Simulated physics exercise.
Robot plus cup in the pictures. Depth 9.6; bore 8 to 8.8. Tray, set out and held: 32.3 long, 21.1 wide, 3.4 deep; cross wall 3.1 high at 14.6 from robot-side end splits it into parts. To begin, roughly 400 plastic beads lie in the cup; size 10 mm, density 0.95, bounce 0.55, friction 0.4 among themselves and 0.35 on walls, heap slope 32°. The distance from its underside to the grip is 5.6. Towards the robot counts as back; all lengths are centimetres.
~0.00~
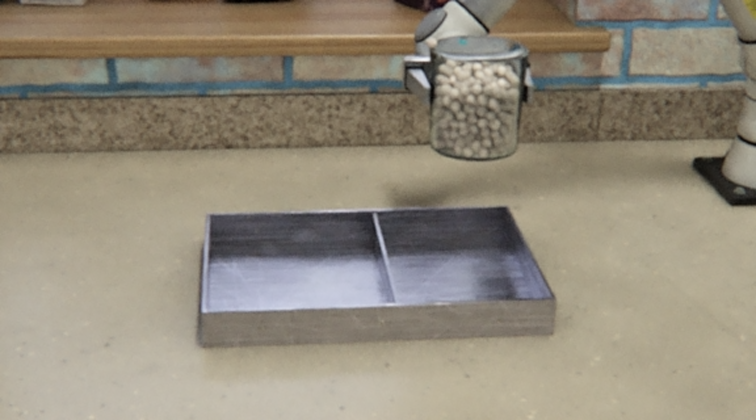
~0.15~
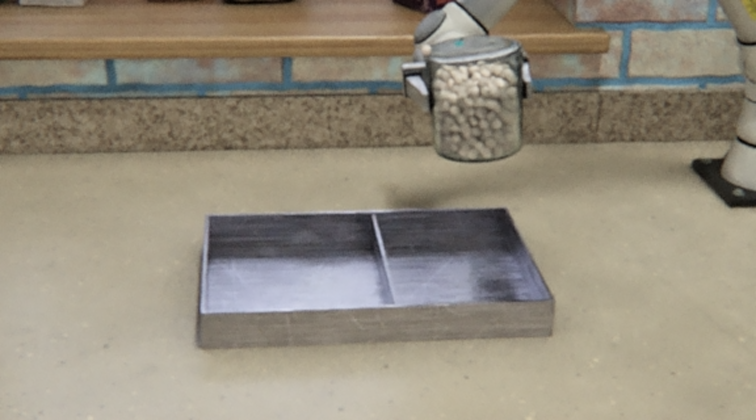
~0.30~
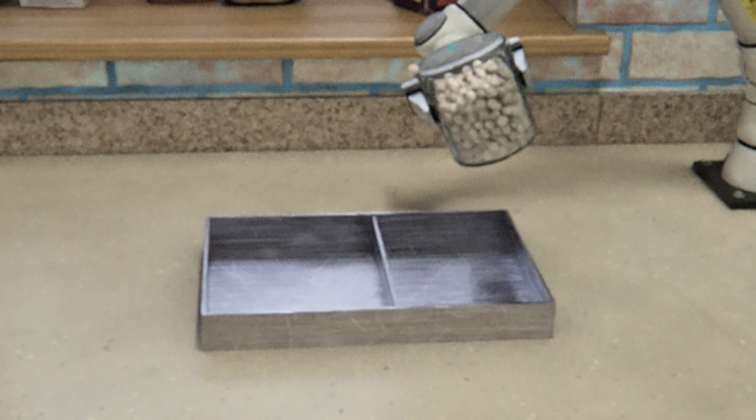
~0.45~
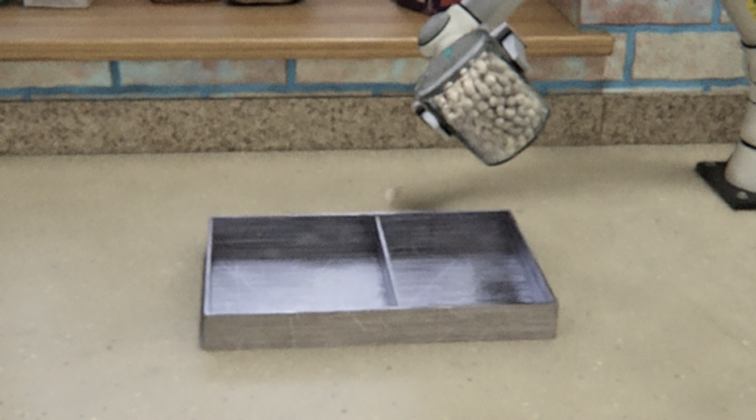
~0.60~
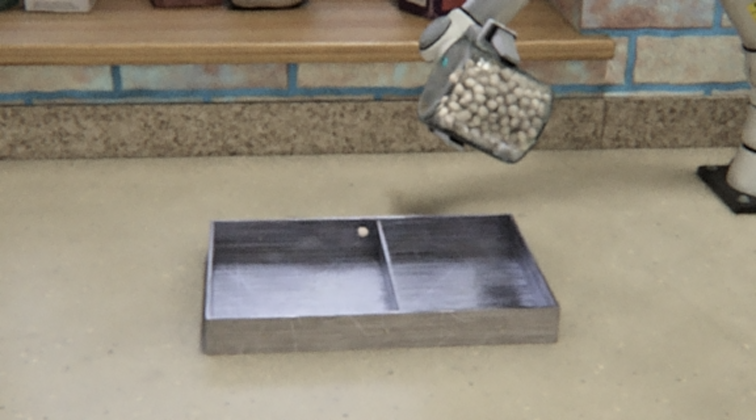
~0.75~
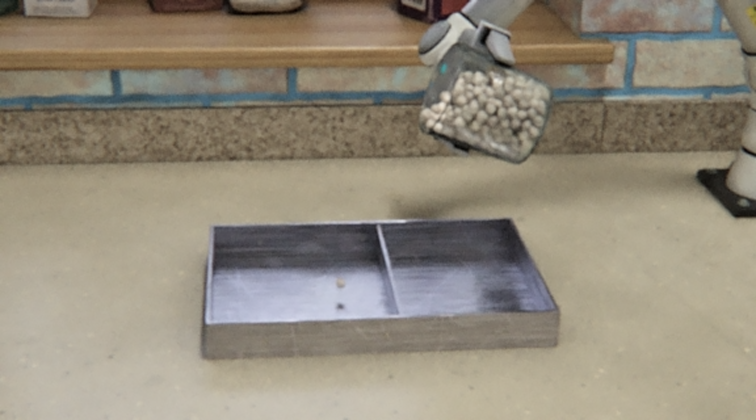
Above a divided tray, a robot tips a clear cup of pale beads, dropping one bead.
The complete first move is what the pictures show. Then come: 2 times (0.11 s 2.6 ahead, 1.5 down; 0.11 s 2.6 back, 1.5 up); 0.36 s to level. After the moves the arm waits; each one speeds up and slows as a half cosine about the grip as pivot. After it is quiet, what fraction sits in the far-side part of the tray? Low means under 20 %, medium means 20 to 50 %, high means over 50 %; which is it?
It is low.
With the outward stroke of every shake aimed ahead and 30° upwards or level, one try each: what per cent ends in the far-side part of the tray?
It comes to around 35 per cent on the first try and around 25 per cent on the second.
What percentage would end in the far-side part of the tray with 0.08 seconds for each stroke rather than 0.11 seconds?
20 %.
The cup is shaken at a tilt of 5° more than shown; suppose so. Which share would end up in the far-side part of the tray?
Estimate: Close to 20 per cent.
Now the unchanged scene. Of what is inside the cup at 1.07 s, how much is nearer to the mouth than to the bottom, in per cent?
I'd say close to 40 per cent.
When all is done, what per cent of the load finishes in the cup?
I'd estimate close to 85 percent finishes there.
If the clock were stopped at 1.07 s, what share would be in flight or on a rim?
I'd reckon close to 4 per cent.
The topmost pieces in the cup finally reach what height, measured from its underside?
Roughly 9.0 cm.
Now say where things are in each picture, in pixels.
The first frame shows the cup middle at (476, 99), level; upper third of the load around (478, 86), from x 430 to 515, top at y 45; 395 in the cup.
The second frame shows the cup middle at (476, 101), tilted 6° forward; upper third of the load around (477, 88), from x 425 to 515, top at y 50.
The third frame shows the cup middle at (479, 102), tilted 23° forward; upper third of the load around (482, 88), from x 415 to 525, top at y 65.
The fourth frame shows the cup middle at (485, 101), tilted 44° forward; upper third of the load around (493, 86), from x 390 to 540, top at y 55; 394 in the cup, 1 in flight or on a rim.
The fifth frame shows the cup middle at (488, 103), tilted 61° forward; upper third of the load around (496, 87), from x 365 to 545, top at y 65; 394 in the cup, 1 in the far-side part.
The sixth frame shows the cup middle at (488, 106), tilted 67° forward; upper third of the load around (502, 92), from x 340 to 545, top at y 75; 394 in the cup, 1 in the far-side part.
After 1.07 s, tilted 67° forward, highest piece 21 above the table; 371 in the cup, 6 in the far-side part, 3 in the robot-side part, 15 in flight or on a rim.
After 1.39 s, tilted 28° forward, highest piece 23 above the table; 327 in the cup, 39 in the far-side part, 21 in the robot-side part, 1 on the table or floor, 7 in flight or on a rim.
After 1.75 s, level, highest piece 24 above the table; 327 in the cup, 45 in the far-side part, 22 in the robot-side part, 1 on the table or floor.
After 2.80 s, level, highest piece 24 above the table; 327 in the cup, 45 in the far-side part, 22 in the robot-side part, 1 on the table or floor.
In the end, 327 in the cup, 45 in the far-side part, 22 in the robot-side part, 1 on the table or floor. That is 11 % in the far-side part of the tray.
